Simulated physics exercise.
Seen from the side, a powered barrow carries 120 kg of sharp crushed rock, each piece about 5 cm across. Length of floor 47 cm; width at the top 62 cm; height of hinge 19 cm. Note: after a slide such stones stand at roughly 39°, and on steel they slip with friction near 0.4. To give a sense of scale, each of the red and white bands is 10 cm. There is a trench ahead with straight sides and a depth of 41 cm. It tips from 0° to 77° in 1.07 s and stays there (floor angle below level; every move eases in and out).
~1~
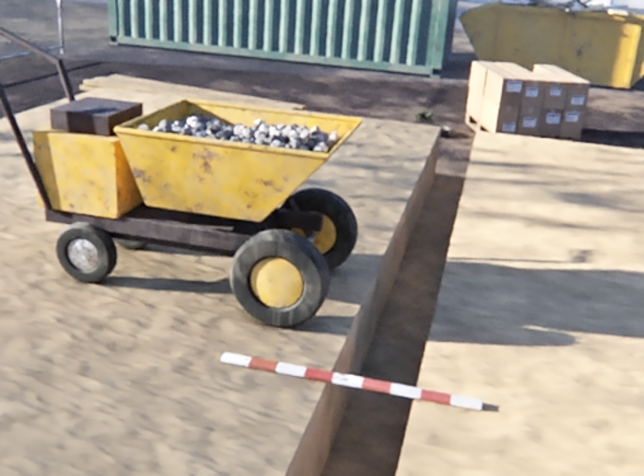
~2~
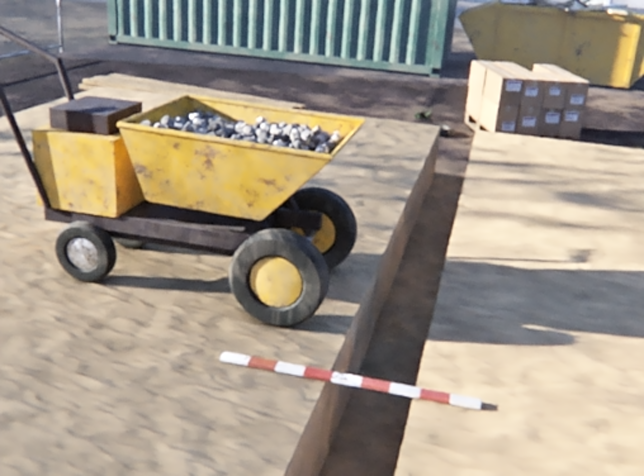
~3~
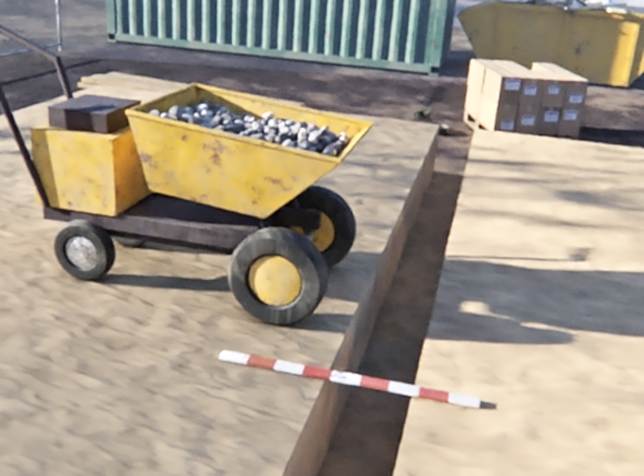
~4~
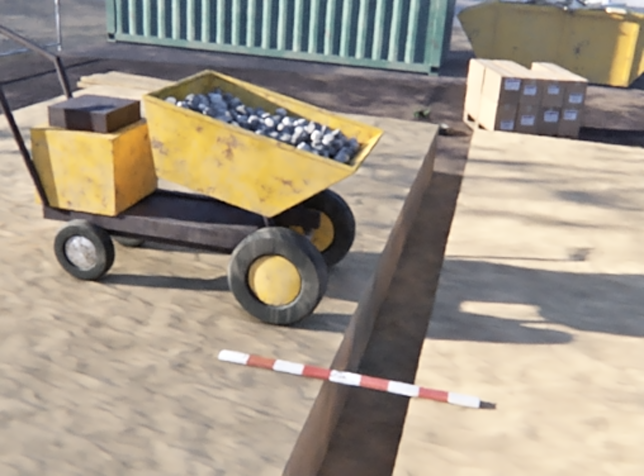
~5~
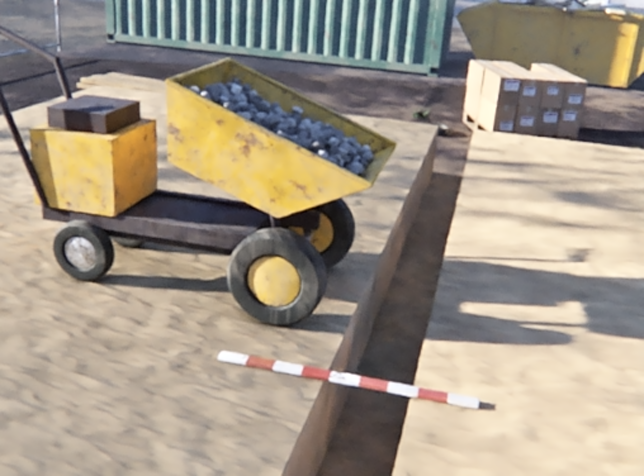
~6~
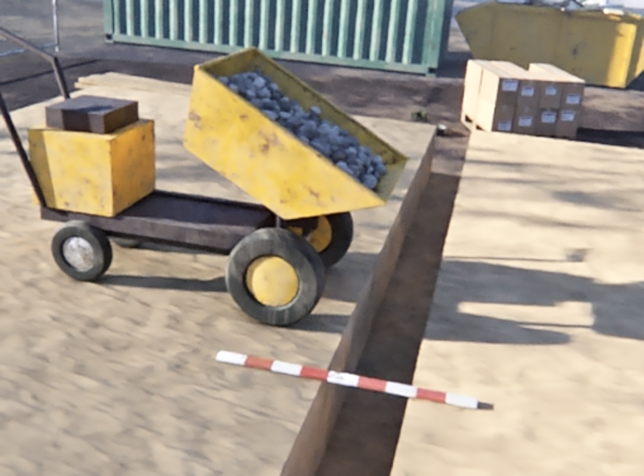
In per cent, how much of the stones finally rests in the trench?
Roughly 15 per cent of them.
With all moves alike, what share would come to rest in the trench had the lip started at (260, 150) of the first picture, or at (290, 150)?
It'd be around 90 per cent and after that around 65 per cent.
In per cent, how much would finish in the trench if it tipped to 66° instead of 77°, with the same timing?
I'd guess some 30 in a hundred.
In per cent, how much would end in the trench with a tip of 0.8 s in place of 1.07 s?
With that timing, about 20 per cent.
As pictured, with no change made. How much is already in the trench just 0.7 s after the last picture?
About 0 per cent by then.
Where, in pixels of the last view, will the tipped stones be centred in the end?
Somewhere near pixel (478, 319).
Then, 0.4 s after the last picture the floor is at 65°, 100 % in the tray; the foremost stones are at (430, 246).
Then, 0.7 s after the last picture the floor is at 77°, 56 % in the tray, 1 % in the trench, 43 % past the trench; the foremost stones are at (533, 333).
Then, 1.1 s after the last picture the floor is at 77°, 24 % in the tray, 6 % in the trench, 70 % past the trench; the foremost stones are past the picture's edge.
Then, 3.0 s after the last picture the floor is at 77°, 15 % in the tray, 15 % in the trench, 70 % past the trench; the foremost stones are past the picture's edge.
